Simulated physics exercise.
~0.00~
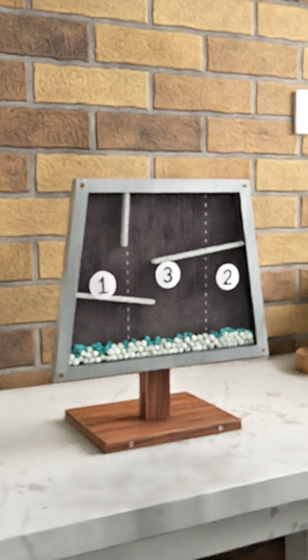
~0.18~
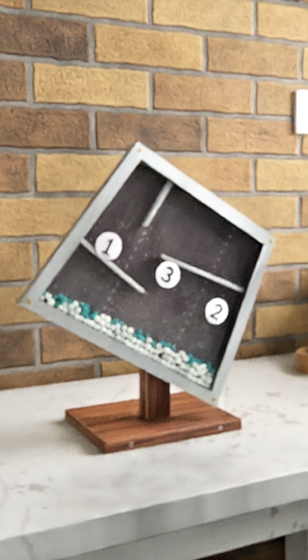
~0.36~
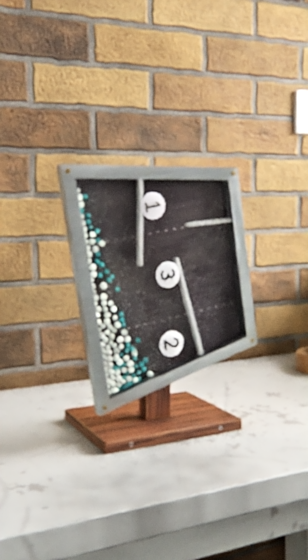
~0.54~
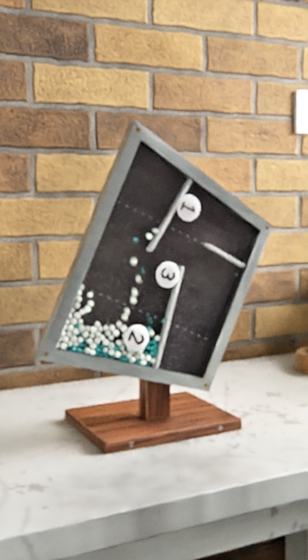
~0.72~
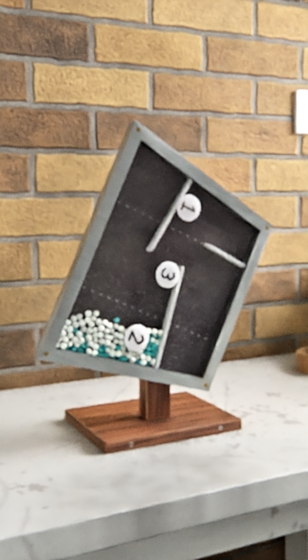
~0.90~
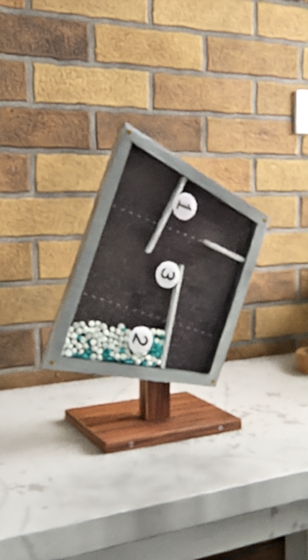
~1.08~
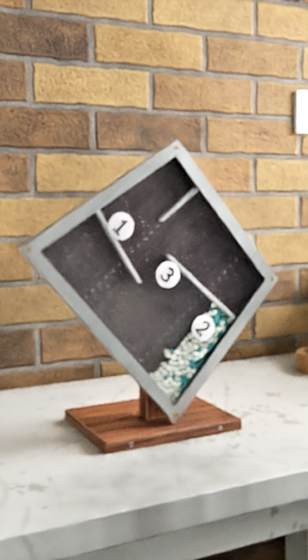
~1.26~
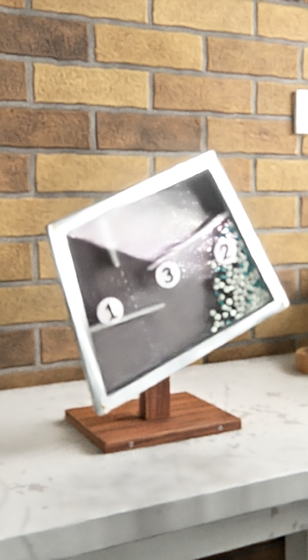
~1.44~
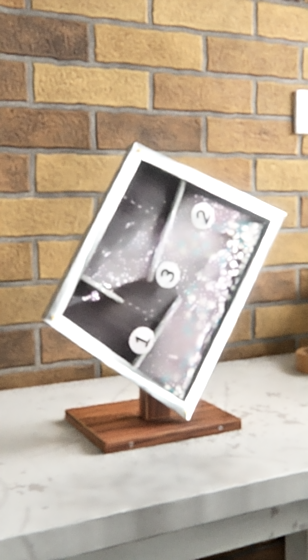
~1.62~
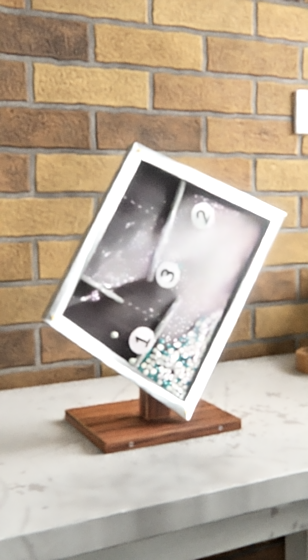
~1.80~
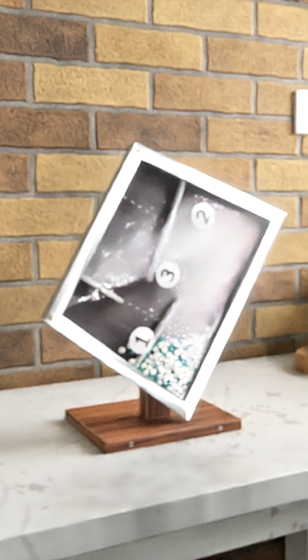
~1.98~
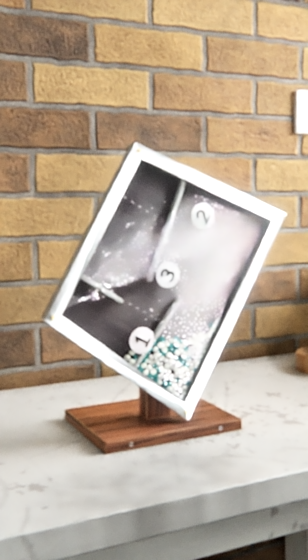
The framed box turns clockwise, then swings back anticlockwise, and its beads settle near label one.
